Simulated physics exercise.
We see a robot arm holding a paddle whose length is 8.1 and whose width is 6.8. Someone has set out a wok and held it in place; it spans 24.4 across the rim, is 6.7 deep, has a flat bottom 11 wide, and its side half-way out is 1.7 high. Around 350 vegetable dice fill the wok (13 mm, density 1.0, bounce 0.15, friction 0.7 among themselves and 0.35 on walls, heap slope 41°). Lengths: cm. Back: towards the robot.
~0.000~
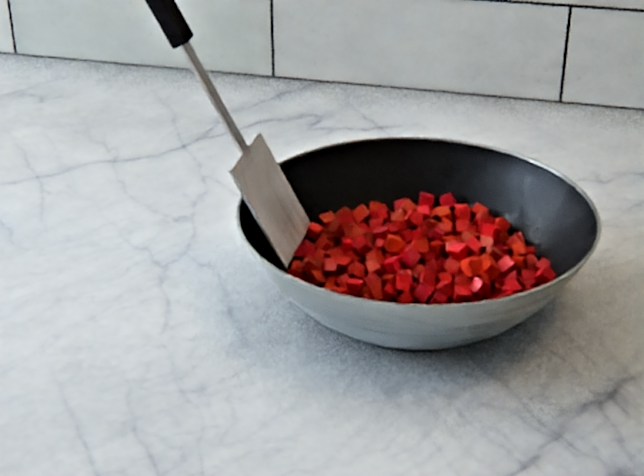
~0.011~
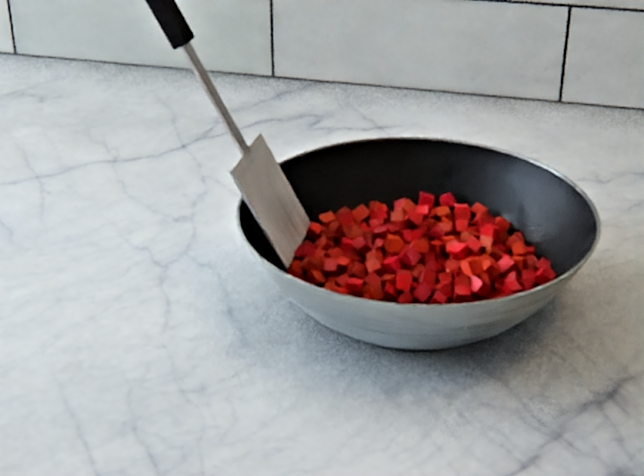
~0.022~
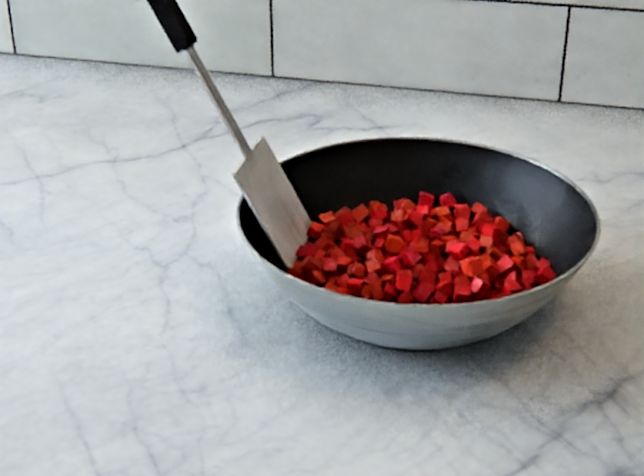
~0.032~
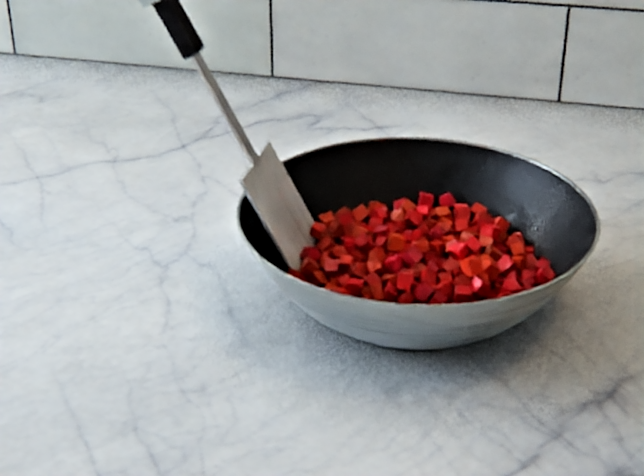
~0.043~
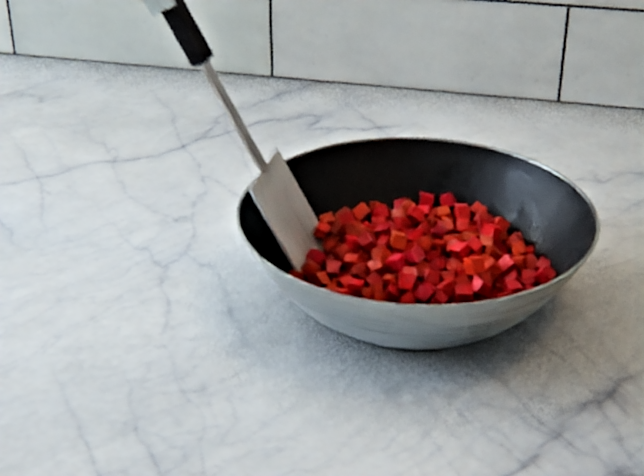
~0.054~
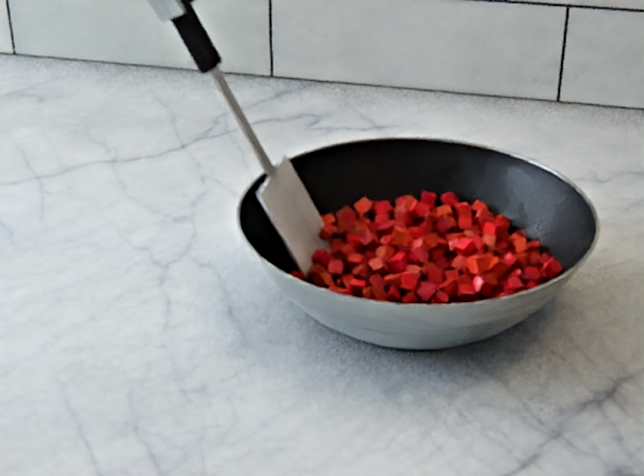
A metal paddle with a black grip, the end of a pale robot arm showing above it, slants into a wok on a grey-veined marble counter before white tiles, seen from slightly above. The silvery wok, dark inside, sits right of centre, holding a heap of red vegetable dice. The paddle slides slightly right and down, nudging the nearest dice a little rightward, while wok and camera stay still.
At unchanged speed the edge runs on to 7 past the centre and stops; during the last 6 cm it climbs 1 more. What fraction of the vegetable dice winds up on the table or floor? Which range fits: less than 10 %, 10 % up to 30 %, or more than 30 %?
The range that fits is 10 % up to 30 %.
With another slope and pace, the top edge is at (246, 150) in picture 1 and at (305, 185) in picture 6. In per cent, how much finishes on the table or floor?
Close to 45 in a hundred.
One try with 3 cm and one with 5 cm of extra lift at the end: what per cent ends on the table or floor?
Result, in order: Approx. 20 % and 15 %.
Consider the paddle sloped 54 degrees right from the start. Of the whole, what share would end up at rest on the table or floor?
Some 15 in a hundred.
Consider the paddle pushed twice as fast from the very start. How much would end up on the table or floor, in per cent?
Around 35 per cent would finish on the table or floor.
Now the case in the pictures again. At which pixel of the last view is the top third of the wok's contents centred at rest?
Somewhere near (539, 244) in the last picture.
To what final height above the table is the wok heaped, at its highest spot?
About 8.0 centimetres.
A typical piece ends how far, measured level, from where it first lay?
Near 5 cm, measured level.
After 0.14 s, sloping 62°, highest piece 8 above the table; 353 in the wok.
After 0.23 s, sloping 62°, highest piece 9 above the table; 348 in the wok, 5 on the blade or in flight.
After 0.47 s, sloping 62°, highest piece 9 above the table; 287 in the wok, 59 on the table or floor, 7 on the blade or in flight.
After 1.52 s, sloping 62°, highest piece 8 above the table; 285 in the wok, 68 on the table or floor.
In the end, 285 in the wok, 68 on the table or floor. That is 19 % on the table or floor.
